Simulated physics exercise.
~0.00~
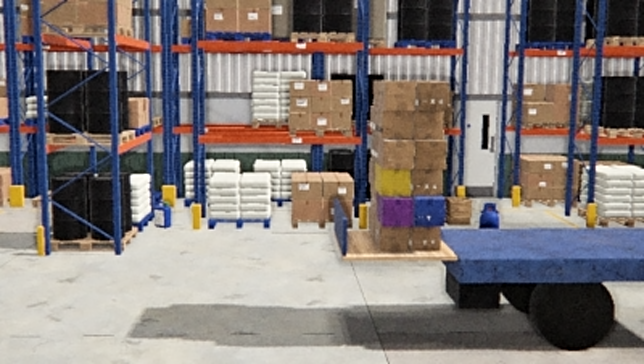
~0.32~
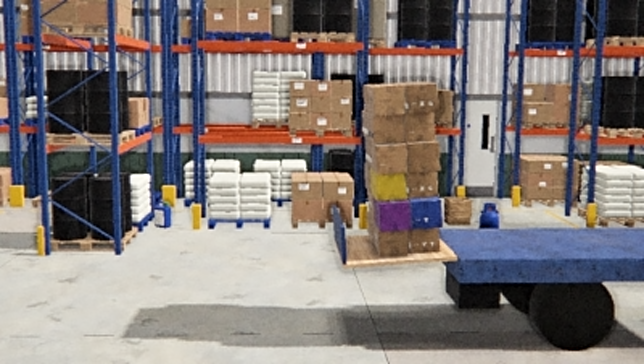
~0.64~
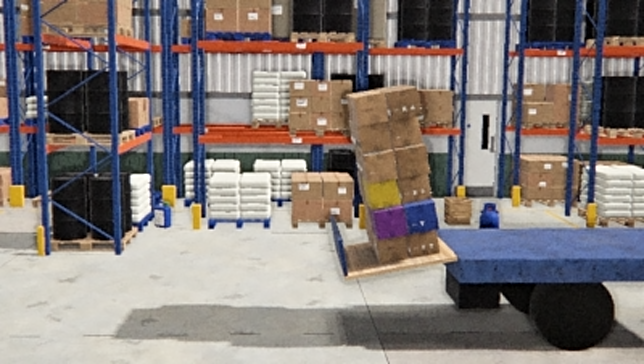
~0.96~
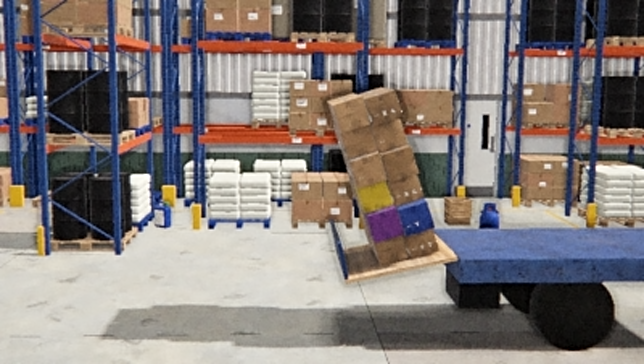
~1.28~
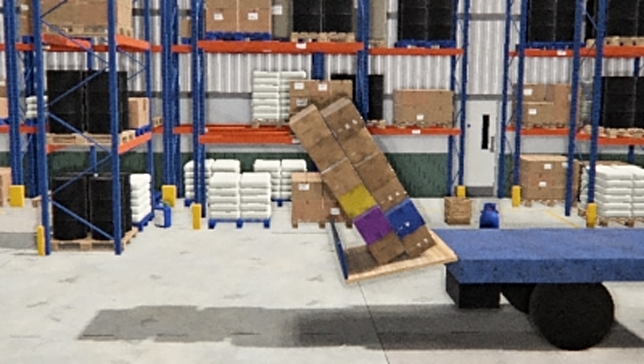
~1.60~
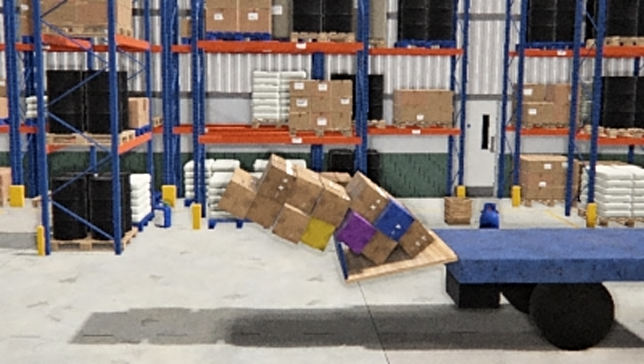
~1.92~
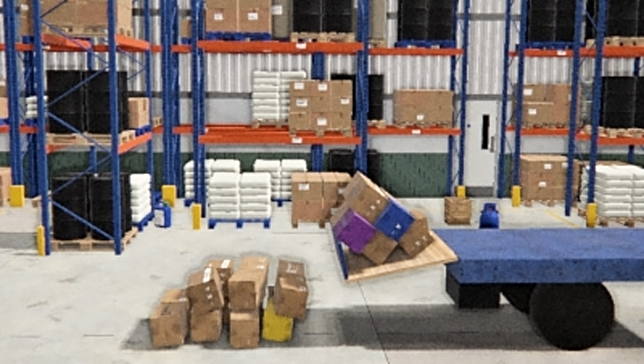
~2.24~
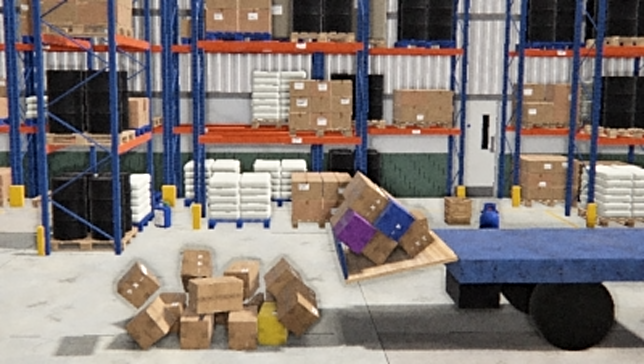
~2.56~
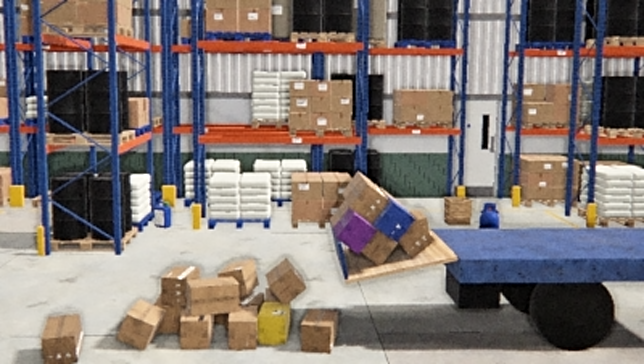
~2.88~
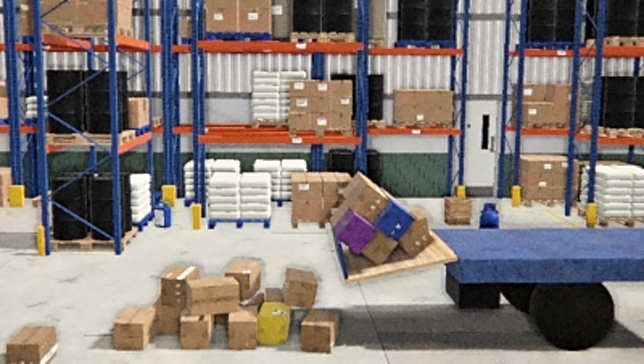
In a warehouse, stacked cartons topple left off a tilting platform, leaving some aboard.
